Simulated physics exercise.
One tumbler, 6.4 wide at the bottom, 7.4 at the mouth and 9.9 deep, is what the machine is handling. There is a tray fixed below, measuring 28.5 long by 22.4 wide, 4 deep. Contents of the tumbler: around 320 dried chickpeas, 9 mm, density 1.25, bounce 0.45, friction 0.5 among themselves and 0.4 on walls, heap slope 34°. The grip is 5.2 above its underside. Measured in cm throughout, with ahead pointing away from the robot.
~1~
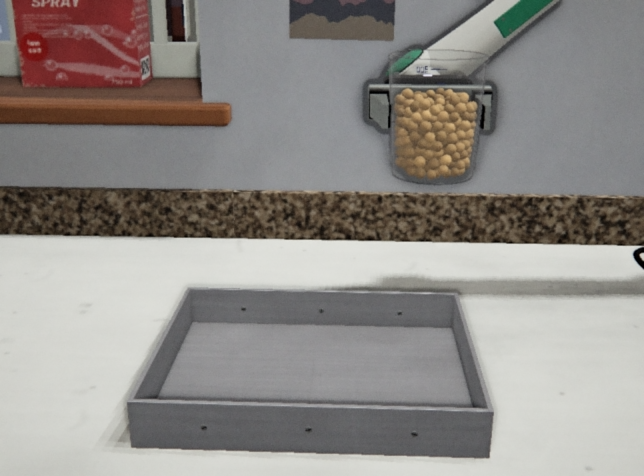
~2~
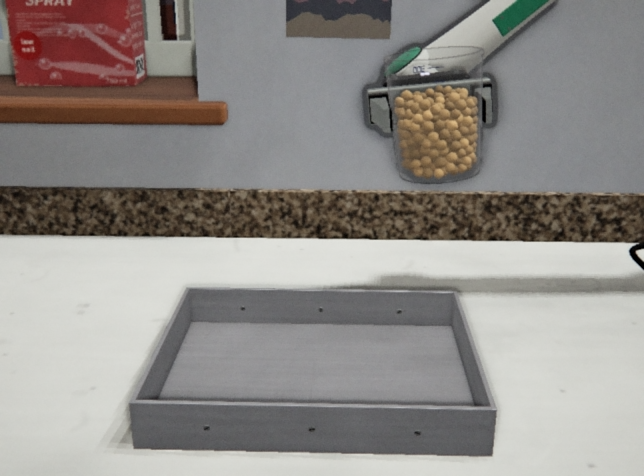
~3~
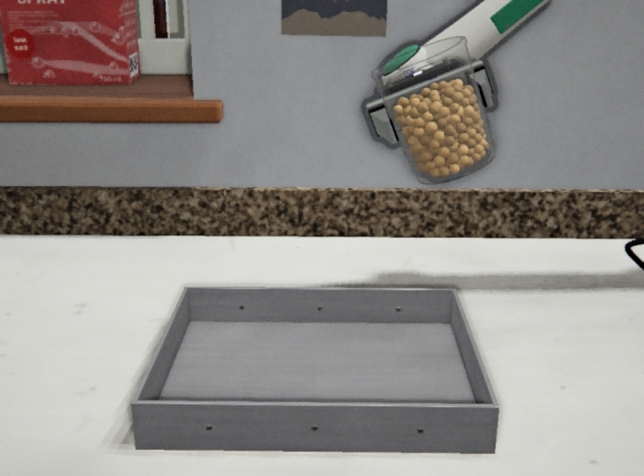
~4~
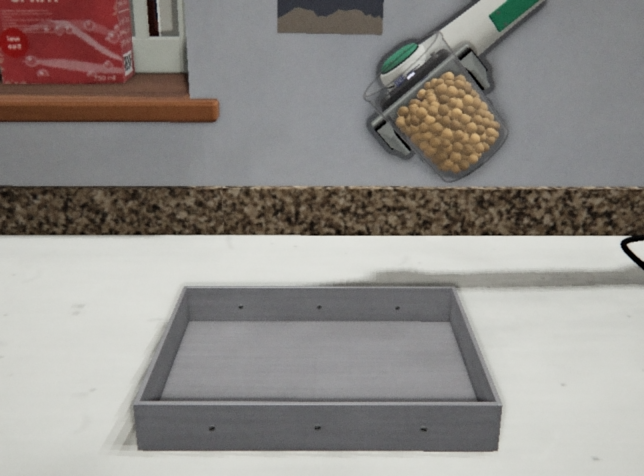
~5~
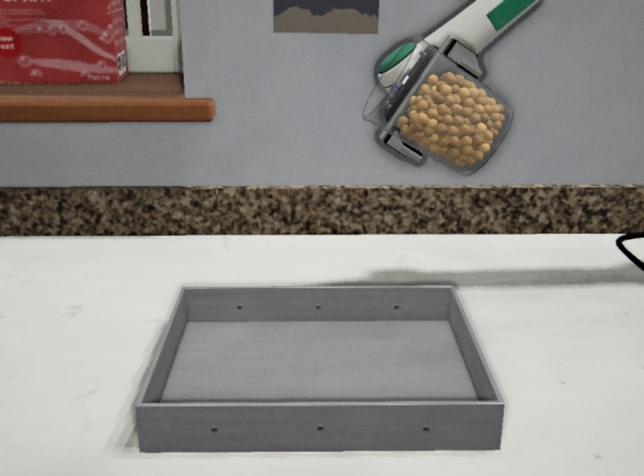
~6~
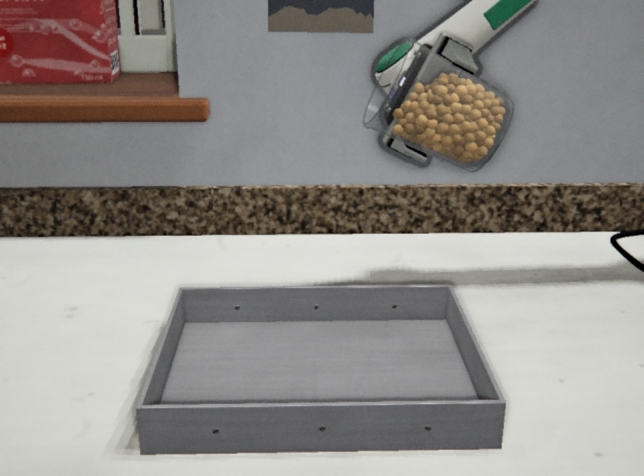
Above a white worktop with a shallow grey tray, a robotic gripper tilting a clear tumbler of dried chickpeas steeply leftward.
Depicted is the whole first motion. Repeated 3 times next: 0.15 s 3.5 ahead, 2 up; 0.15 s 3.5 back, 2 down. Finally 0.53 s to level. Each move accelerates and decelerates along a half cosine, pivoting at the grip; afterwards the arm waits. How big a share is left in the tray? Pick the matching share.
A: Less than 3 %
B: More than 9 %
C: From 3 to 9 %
B, more than 9 %.
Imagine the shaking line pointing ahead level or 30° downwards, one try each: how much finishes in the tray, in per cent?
Some 10 and 0 per cent.
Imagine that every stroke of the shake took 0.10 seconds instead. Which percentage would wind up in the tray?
Roughly 55 percent then.
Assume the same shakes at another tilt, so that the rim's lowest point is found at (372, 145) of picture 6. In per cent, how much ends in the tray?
Roughly 70 per cent.
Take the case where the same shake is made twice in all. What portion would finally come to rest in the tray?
In that case, some 15 per cent.
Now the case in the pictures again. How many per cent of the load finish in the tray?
The share comes to around 20 per cent.
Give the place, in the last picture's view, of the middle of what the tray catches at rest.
(294, 375).
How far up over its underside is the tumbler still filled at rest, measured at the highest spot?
Around 8.0 centimetres above the underside.
Then, 0.57 s after the last picture, tilted 63° forward, highest piece 27 above the table; 282 in the tumbler, 15 in the tray, 23 in flight or on a rim.
Then, 1.14 s after the last picture, tilted 35° forward, highest piece 28 above the table; 250 in the tumbler, 69 in the tray, 1 in flight or on a rim.
Then, 1.63 s after the last picture, level, highest piece 28 above the table; 250 in the tumbler, 70 in the tray.
Then, 2.68 s after the last picture, level, highest piece 28 above the table; 250 in the tumbler, 70 in the tray.
Final count, 250 in the tumbler, 70 in the tray. That is 22 % in the tray.
